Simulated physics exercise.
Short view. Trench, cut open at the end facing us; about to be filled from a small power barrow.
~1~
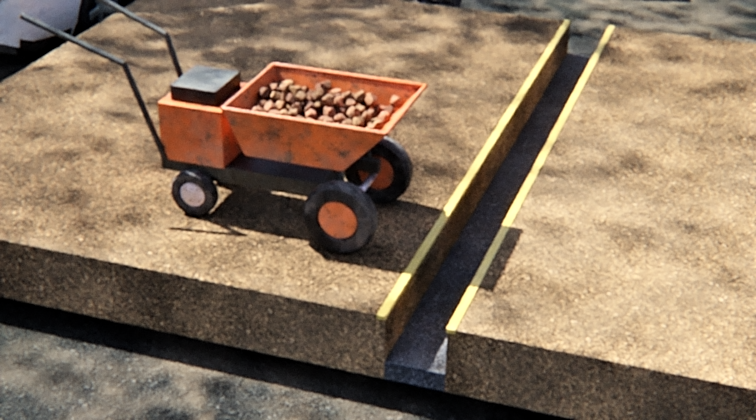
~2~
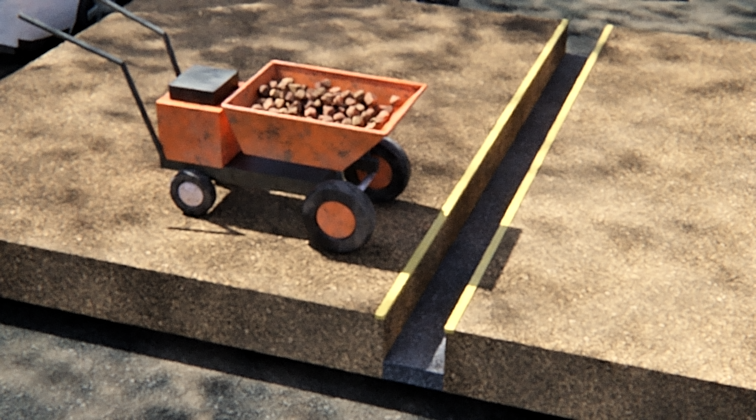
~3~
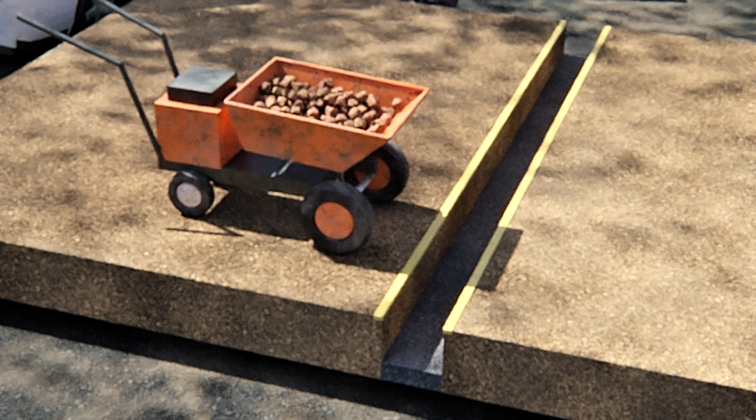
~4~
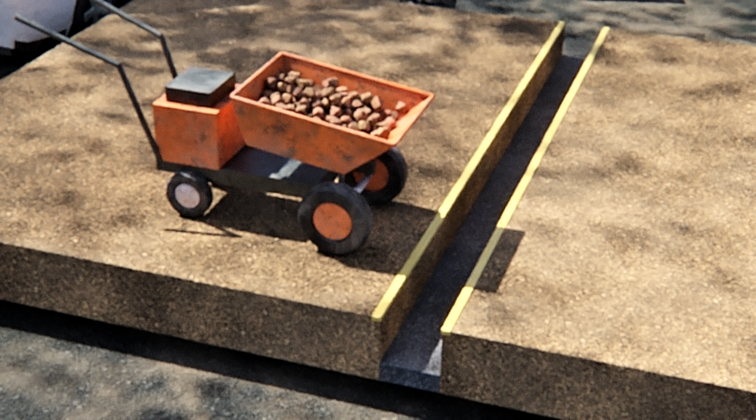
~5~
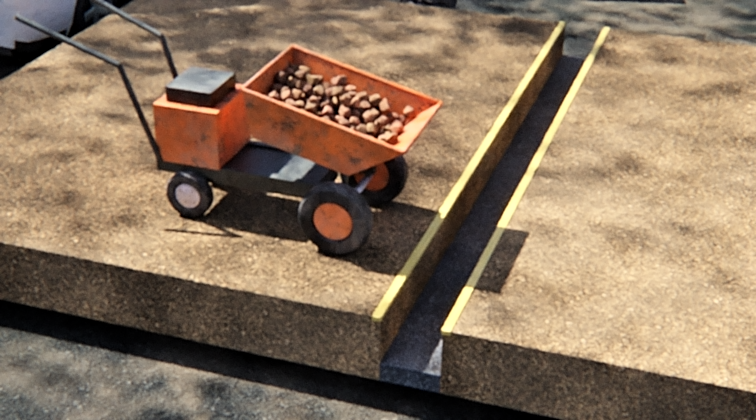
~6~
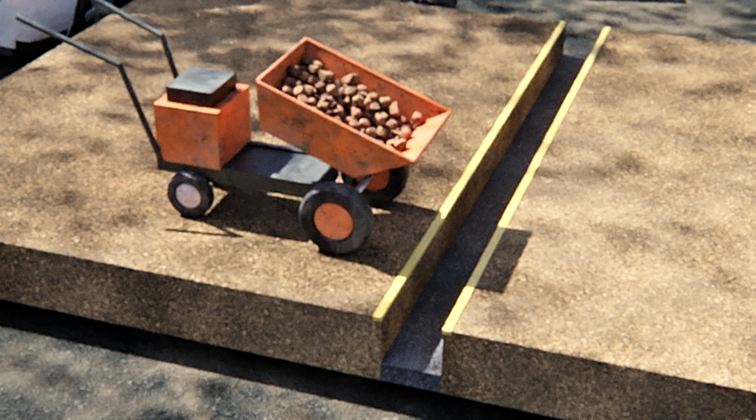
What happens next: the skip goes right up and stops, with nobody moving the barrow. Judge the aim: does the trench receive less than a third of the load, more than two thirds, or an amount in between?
It receives between a third and two thirds.
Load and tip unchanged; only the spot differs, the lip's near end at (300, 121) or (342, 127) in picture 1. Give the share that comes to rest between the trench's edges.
The shares come out close to 50 and 100 per cent, in that order.
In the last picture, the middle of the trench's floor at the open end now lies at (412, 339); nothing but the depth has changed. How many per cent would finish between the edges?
40 per cent, roughly.
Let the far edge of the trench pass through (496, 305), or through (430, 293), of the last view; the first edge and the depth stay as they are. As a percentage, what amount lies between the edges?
The share would be 100 % first and 0 % second.
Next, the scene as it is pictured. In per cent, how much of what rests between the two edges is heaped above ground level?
I'd estimate around 0 %.
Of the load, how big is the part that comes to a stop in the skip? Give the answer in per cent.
0 per cent or so.
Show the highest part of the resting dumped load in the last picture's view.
Peak at rest, last frame: Around (531, 246).
Soon after the last picture, skip tipped steeply; all in the skip.
A little later, skip tipped steeply; about two thirds in the skip; about a quarter in or heaped over the trench; a small part beyond it; a stray few falling.
Later still, skip tipped right over; a stray few in the skip; about half in or heaped over the trench; about half beyond it.
By the end, skip tipped right over; about half in or heaped over the trench; about half beyond it.
